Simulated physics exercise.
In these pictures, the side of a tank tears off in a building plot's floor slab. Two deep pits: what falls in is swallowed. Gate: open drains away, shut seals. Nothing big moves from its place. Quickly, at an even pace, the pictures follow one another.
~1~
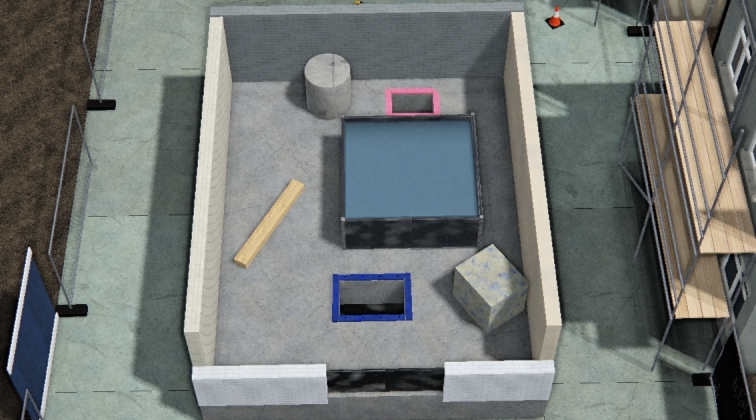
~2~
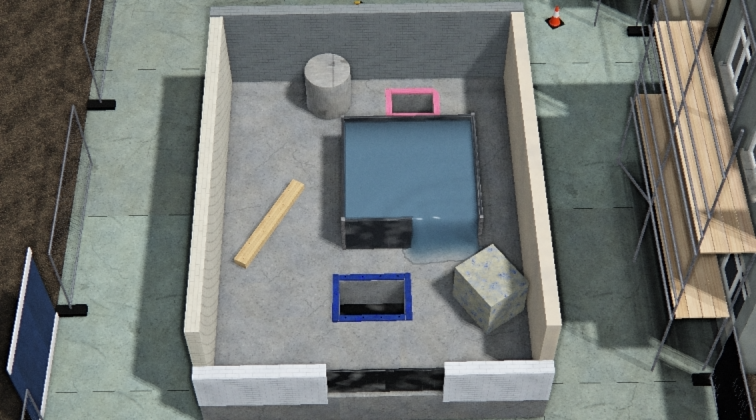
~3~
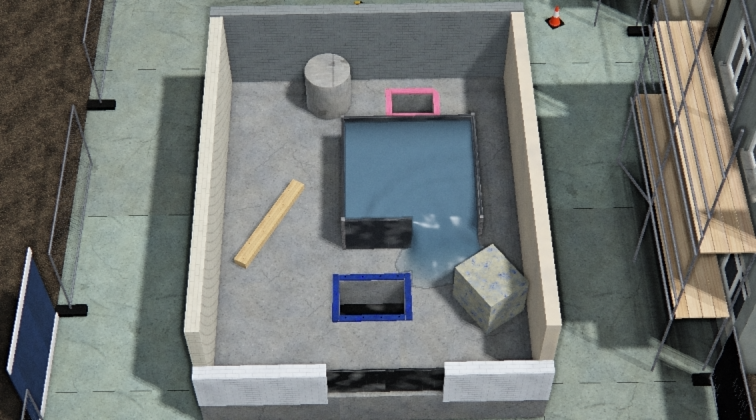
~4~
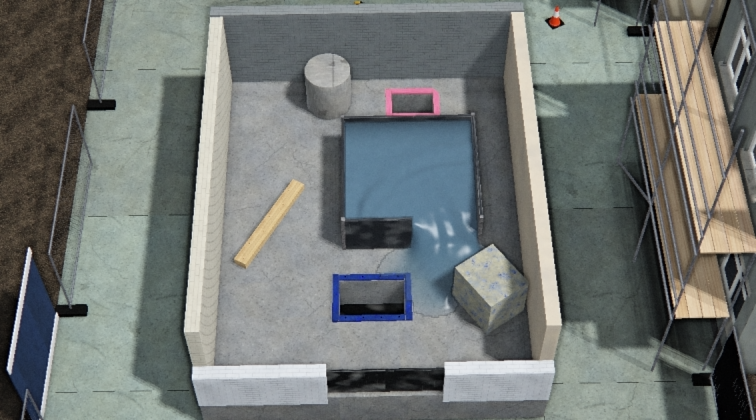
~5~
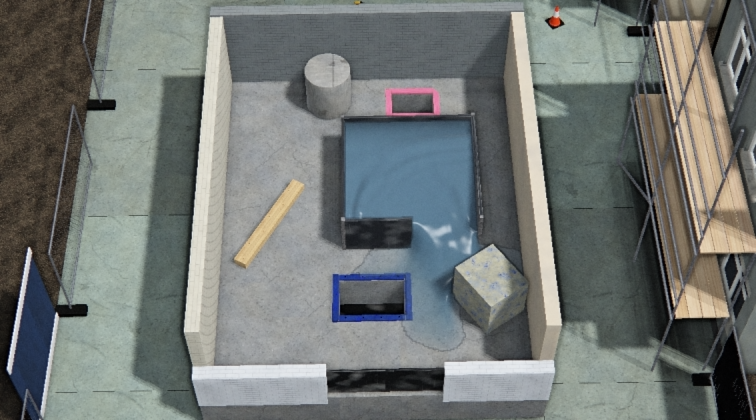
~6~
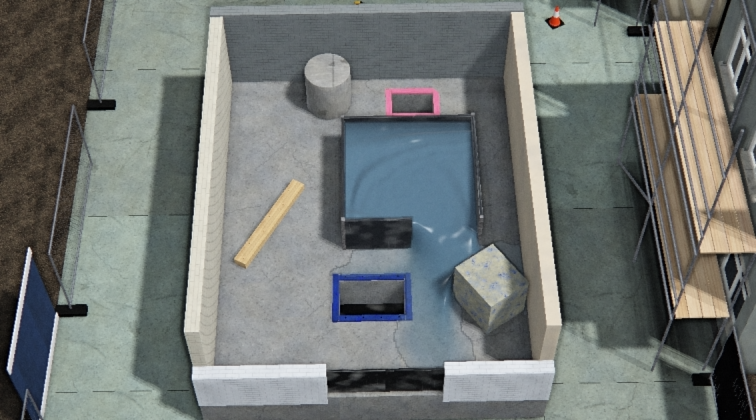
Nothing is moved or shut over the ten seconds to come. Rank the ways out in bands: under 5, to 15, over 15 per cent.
As I see it, the gate swallows below five per cent, the pink pit swallows five to fifteen per cent, the blue pit swallows beyond fifteen per cent.
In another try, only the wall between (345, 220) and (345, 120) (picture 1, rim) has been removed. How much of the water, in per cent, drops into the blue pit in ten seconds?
Blue takes 8 in a hundred.
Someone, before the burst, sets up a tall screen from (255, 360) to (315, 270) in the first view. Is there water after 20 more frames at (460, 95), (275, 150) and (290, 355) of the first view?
Swamped; spared; swamped.
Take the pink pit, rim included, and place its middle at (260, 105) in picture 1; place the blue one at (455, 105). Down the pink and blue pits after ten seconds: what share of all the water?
Pink share 14%, blue share 10%.
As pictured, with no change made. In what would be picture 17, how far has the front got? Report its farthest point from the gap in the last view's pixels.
Pixel estimate: (213, 387).
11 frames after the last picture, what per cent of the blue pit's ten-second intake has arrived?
Estimate: Roughly 30 %.
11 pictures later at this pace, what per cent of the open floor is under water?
Roughly 40 percent, I reckon.
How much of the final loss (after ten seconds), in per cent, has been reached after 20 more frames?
Around 40 percent.
A moment on, water covers 25 % of the floor; the gate 0 %, the pink pit 0 %, the blue pit 3 %.
Next, water covers 40 % of the floor; the gate 0 %, the pink pit 0 %, the blue pit 7 %.
Then, water covers 55 % of the floor; the gate 0 %, the pink pit 0 %, the blue pit 13 %.
Later, water covers 90 % of the floor; the gate 0 %, the pink pit 3 %, the blue pit 19 %.
In the end, water covers 95 % of the floor; the gate 0 %, the pink pit 9 %, the blue pit 25 %.
